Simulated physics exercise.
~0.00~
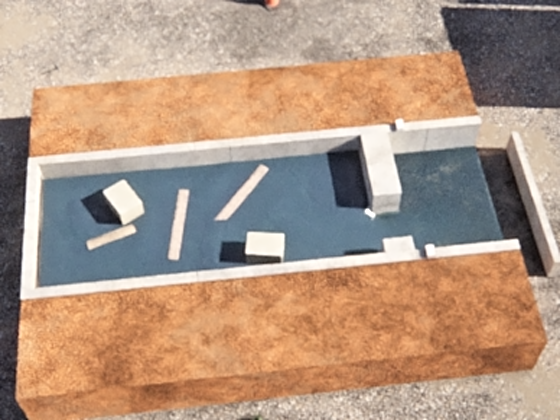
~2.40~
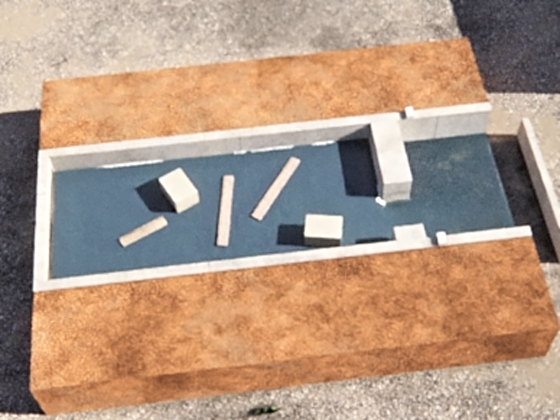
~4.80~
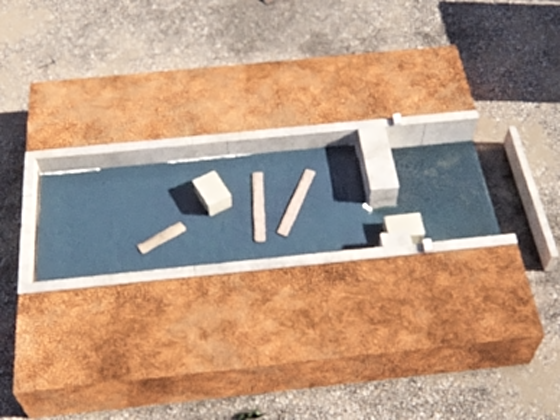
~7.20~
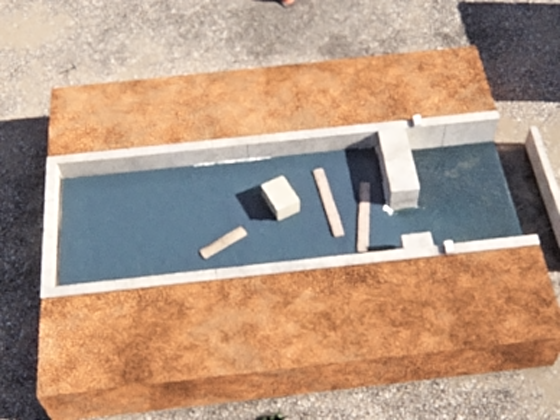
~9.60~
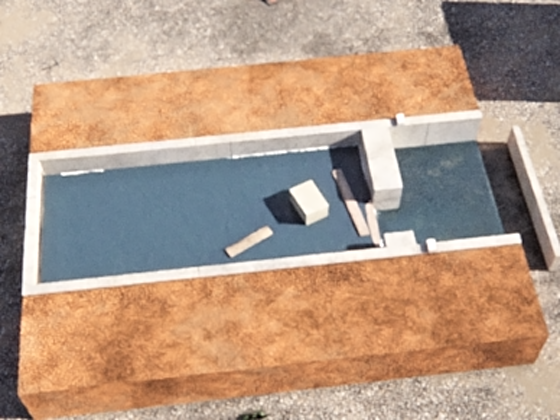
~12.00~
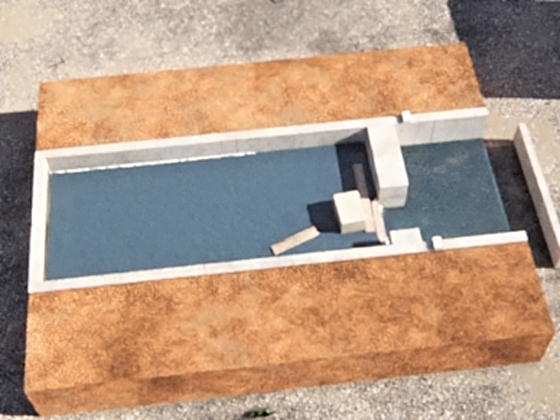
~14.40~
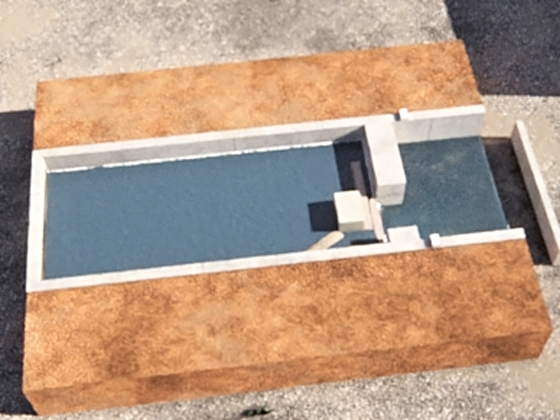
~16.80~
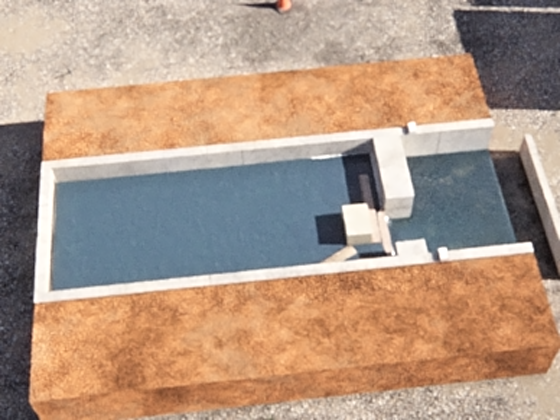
In this clip, pale crates and boards drift right along a blue water channel between brown banks; one crate reaches the gap beside a pale barrier and disappears from view, while the remaining crate and three boards bunch together at the gap and stay jammed there.
